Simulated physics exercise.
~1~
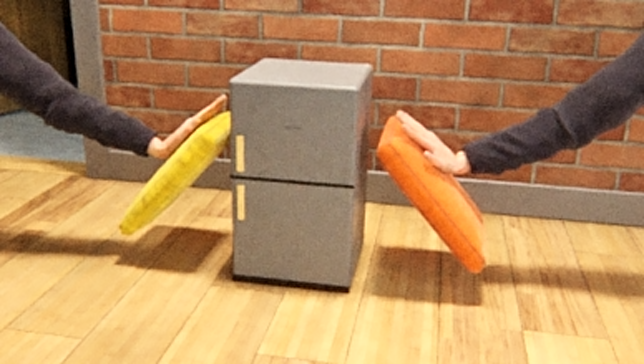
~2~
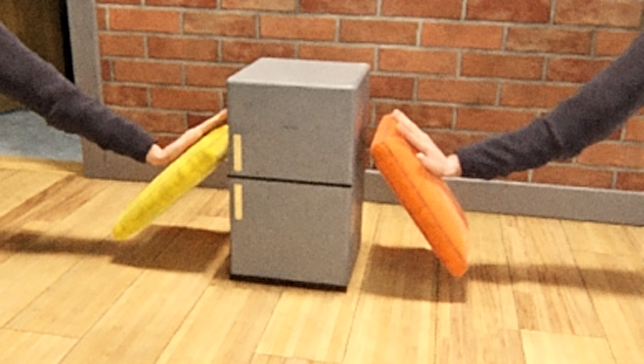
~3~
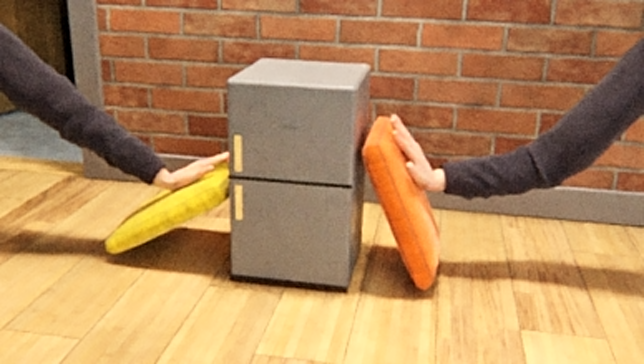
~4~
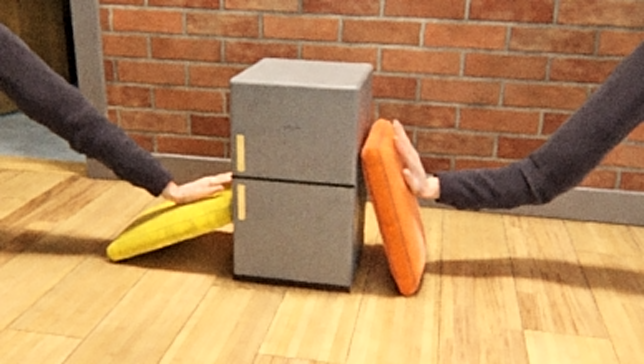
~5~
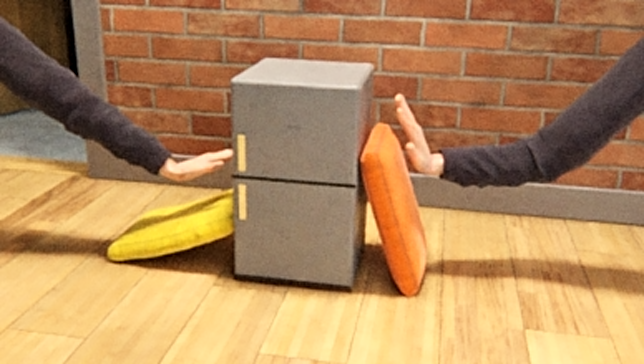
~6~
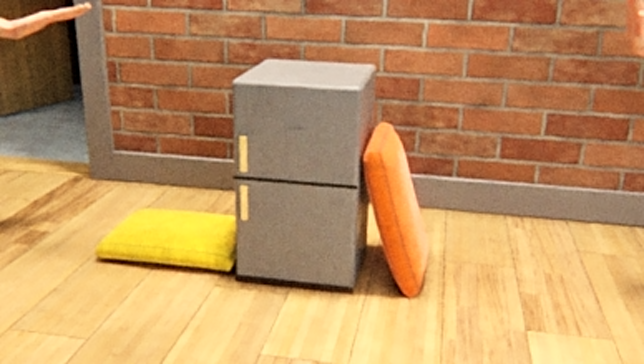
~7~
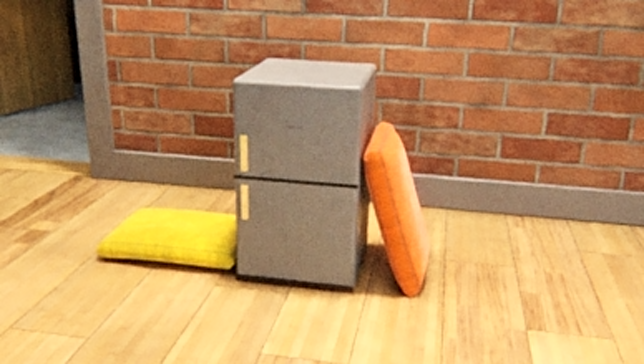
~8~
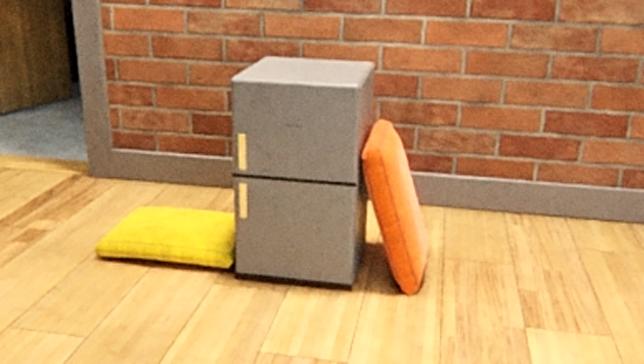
Two hands resting cushions against a grey fridge-like box and letting go, the yellow slumping flat, the orange staying propped.
